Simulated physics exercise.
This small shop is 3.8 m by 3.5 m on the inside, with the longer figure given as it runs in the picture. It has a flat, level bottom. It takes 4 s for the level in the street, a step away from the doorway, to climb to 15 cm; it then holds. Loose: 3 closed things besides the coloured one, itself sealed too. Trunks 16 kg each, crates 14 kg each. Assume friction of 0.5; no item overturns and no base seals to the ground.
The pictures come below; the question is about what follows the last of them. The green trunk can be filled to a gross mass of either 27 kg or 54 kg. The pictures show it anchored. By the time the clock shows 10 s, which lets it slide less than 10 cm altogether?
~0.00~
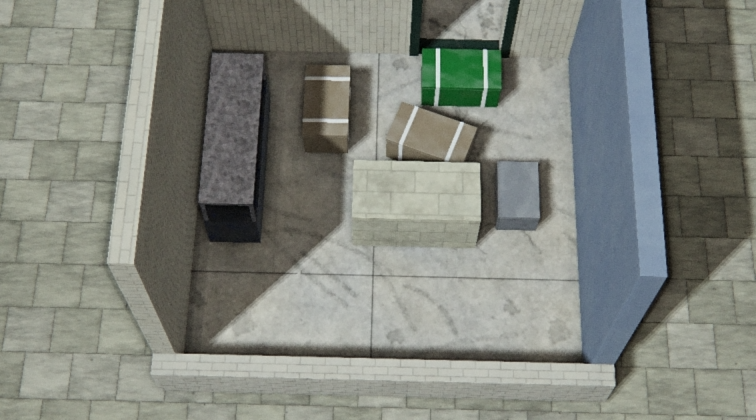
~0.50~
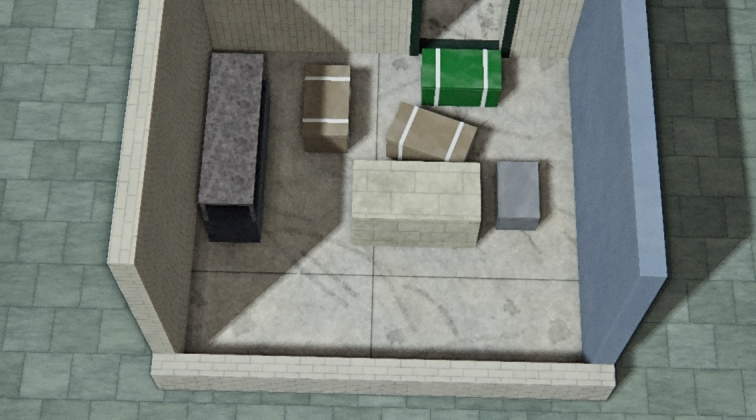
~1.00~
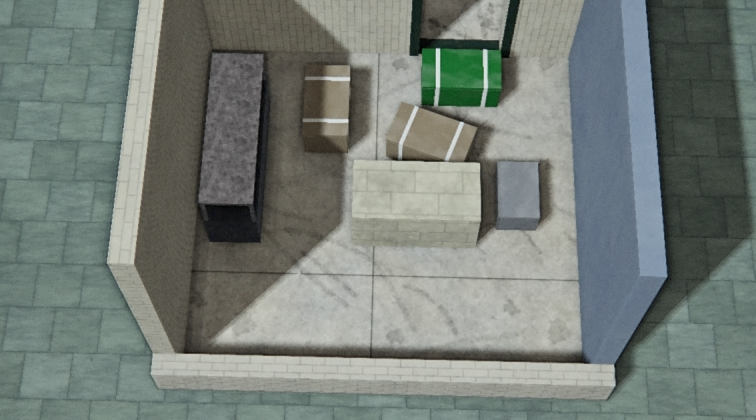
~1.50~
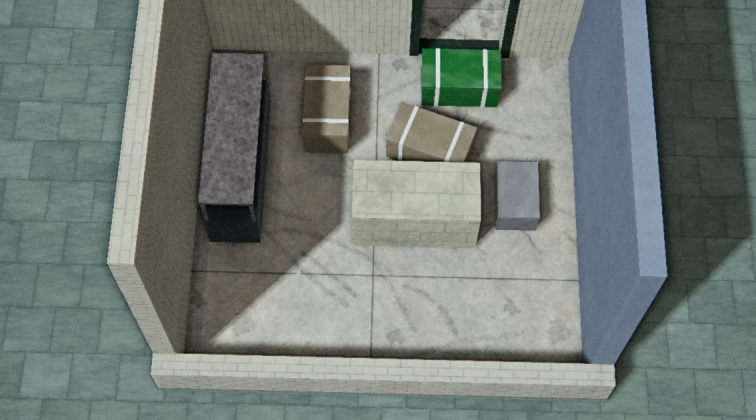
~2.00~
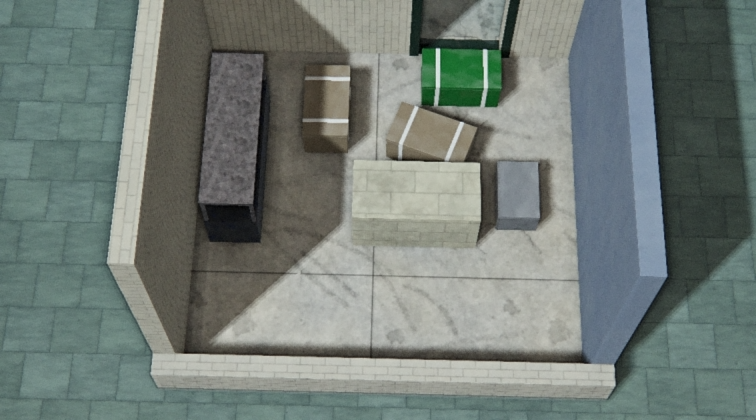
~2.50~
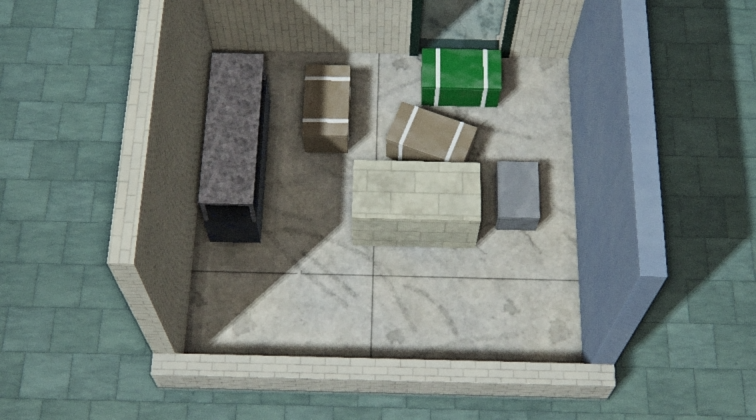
Only the heavier filling is enough.
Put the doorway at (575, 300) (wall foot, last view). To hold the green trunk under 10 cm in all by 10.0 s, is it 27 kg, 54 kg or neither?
If so, even the lighter mass works.
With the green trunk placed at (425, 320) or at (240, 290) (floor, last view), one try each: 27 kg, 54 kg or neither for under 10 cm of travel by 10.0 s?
First try, the lighter option suffices; second try, the lighter option suffices.
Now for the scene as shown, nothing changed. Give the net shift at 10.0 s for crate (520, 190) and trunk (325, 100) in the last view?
0 cm, 0 cm.
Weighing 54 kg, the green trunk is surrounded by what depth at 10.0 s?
About 6 cm.
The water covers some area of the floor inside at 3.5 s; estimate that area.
Wet area: Approx. 0.5 m2.
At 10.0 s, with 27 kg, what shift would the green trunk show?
About 50 cm off its spot.
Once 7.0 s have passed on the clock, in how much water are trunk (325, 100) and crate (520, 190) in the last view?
I'd put it at 2 cm and 2 cm respectively.
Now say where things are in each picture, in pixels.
The green trunk at (462, 68), on the bottom; water covers 0.0 m2; 0 of 4 have shifted, in the first picture.
The green trunk at (462, 68), on the bottom; 0.0 m2 under water; 0 of 4 have shifted, in the second picture.
The green trunk at (462, 68) rests on the ground; water covers 0.0 m2; 0 of 4 have shifted, in the third picture.
The green trunk at (462, 68), on the bottom; 0.0 m2 under water; 0 of 4 have shifted, in the fourth picture.
The green trunk at (462, 68), on the bottom; 0.0 m2 under water; 0 of 4 have shifted, in the fifth picture.
The green trunk at (462, 68) rests on the ground; 0.1 m2 under water; 0 of 4 have shifted, in the sixth picture.
After 3.5 s the green trunk would be 1 cm from its start with 27 kg and 0 cm from its start with 54 kg; 4 cm of water round it then.
After 4.5 s the green trunk would be 25 cm from its start with 27 kg and 0 cm from its start with 54 kg; 6 cm of water round it then.
After 7.0 s the green trunk would be 40 cm from its start with 27 kg and 0 cm from its start with 54 kg; 5 cm of water round it then.
After 10.0 s the green trunk would be 51 cm from its start with 27 kg and 0 cm from its start with 54 kg; 6 cm of water round it then.
